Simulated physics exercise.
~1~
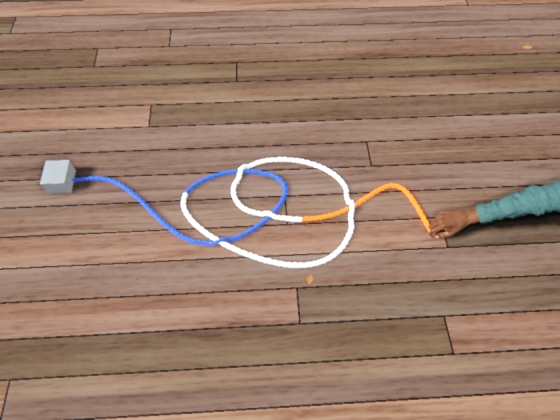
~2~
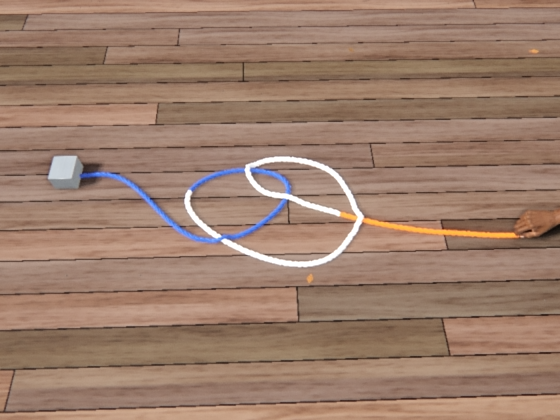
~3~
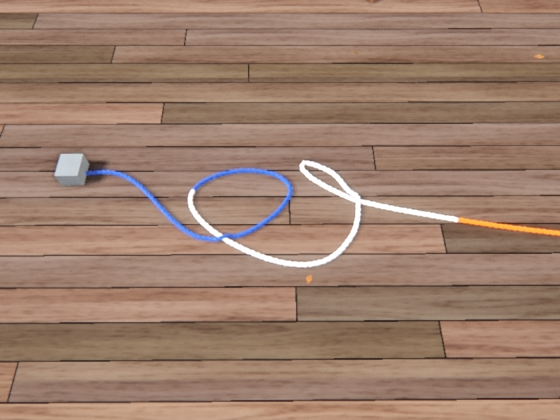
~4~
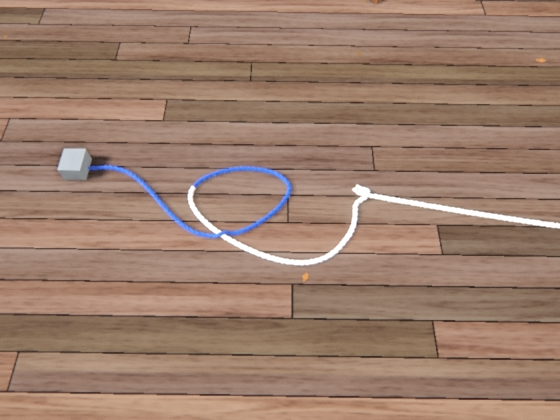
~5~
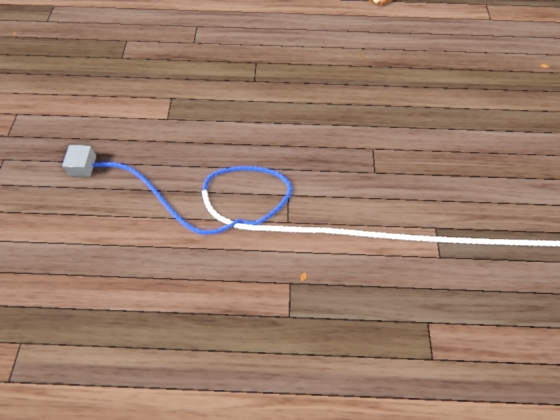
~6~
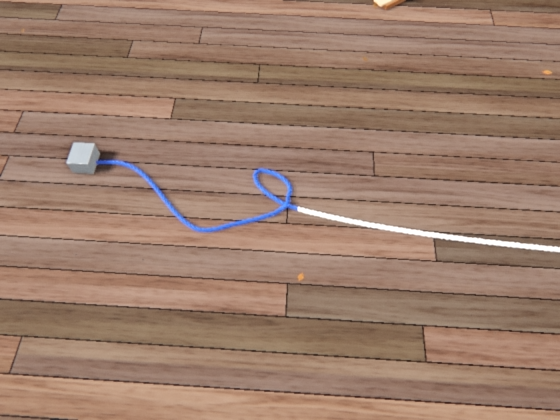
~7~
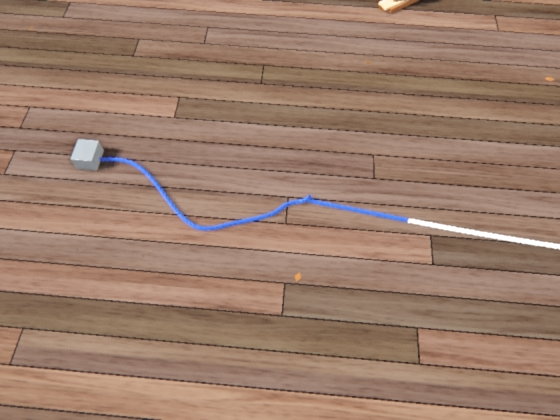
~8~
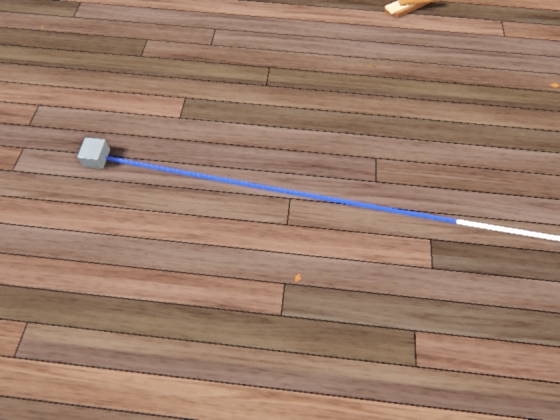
A looped rope is pulled right by a hand until its loops open and it straightens.
